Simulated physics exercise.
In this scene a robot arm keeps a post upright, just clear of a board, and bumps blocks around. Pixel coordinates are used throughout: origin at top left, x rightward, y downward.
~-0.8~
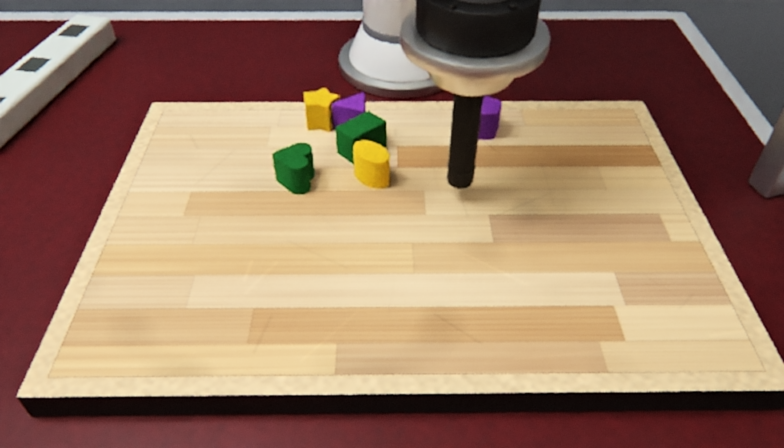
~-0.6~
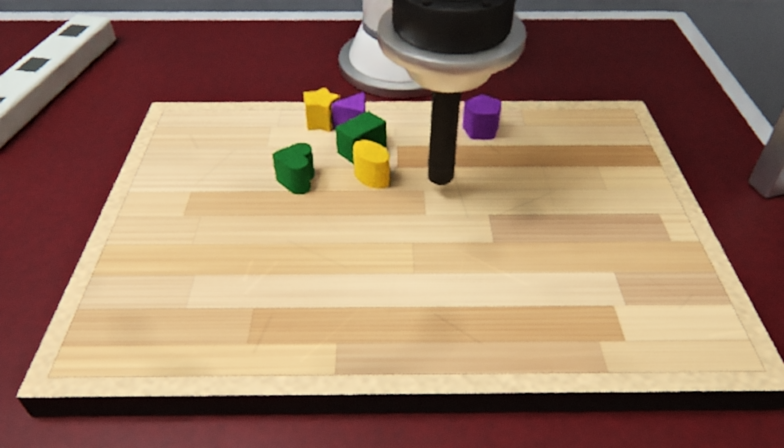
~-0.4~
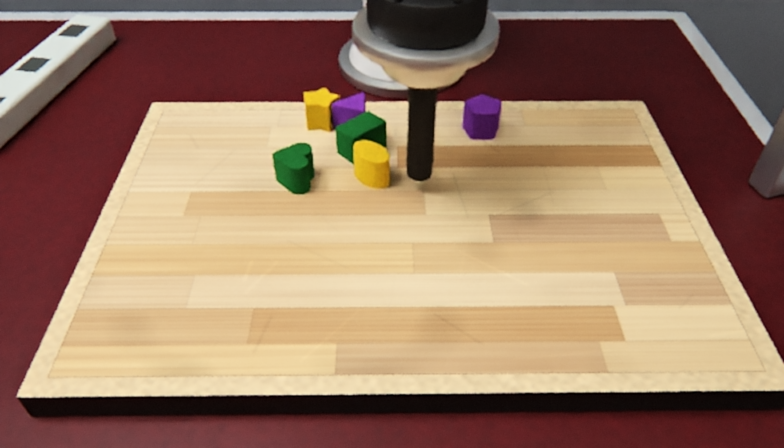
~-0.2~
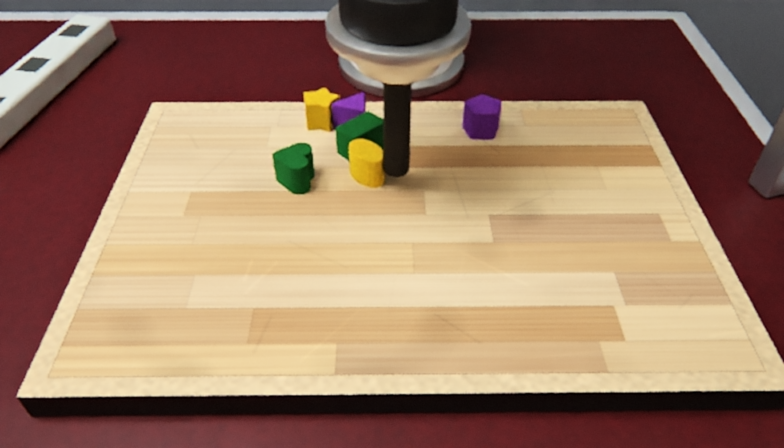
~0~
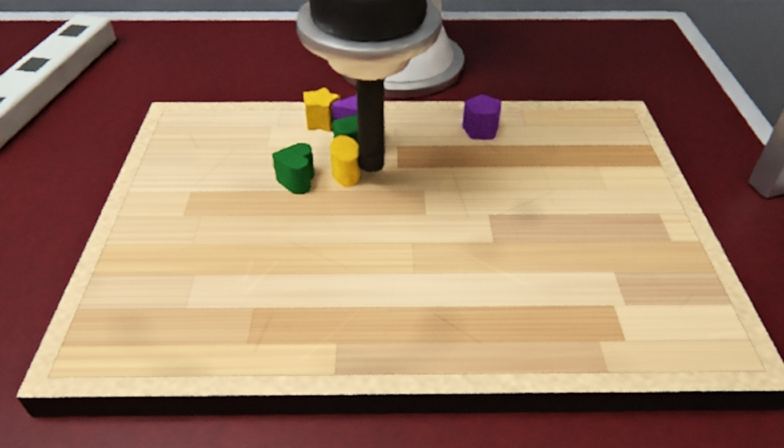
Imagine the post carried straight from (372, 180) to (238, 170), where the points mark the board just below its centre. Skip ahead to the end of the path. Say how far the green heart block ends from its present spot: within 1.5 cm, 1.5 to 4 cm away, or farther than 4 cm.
It will move more than 4 cm.
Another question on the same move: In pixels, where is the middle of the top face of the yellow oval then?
Somewhere near (291, 132).
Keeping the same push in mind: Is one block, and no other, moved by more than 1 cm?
It seems not.
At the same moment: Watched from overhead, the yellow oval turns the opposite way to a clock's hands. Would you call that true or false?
That statement is not accurate.
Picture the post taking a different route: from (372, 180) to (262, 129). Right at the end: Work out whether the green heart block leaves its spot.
By the last moment, the green heart block will have left its place.
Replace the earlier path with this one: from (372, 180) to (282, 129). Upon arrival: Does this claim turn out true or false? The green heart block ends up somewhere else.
That statement is accurate.
The first path, step by step. One third of the way, post at (325, 162); green heart block at (280, 153), turned 45° anticlockwise; yellow oval at (307, 138), turned 50° clockwise.
Two thirds of the way, post at (279, 159); green heart block at (242, 154), turned 80° anticlockwise; yellow oval at (291, 132), turned 100° clockwise.
At the end, post at (236, 156); green heart block at (203, 159), turned 120° anticlockwise; yellow oval at (291, 132), turned 100° clockwise; green rectangular block unmoved.
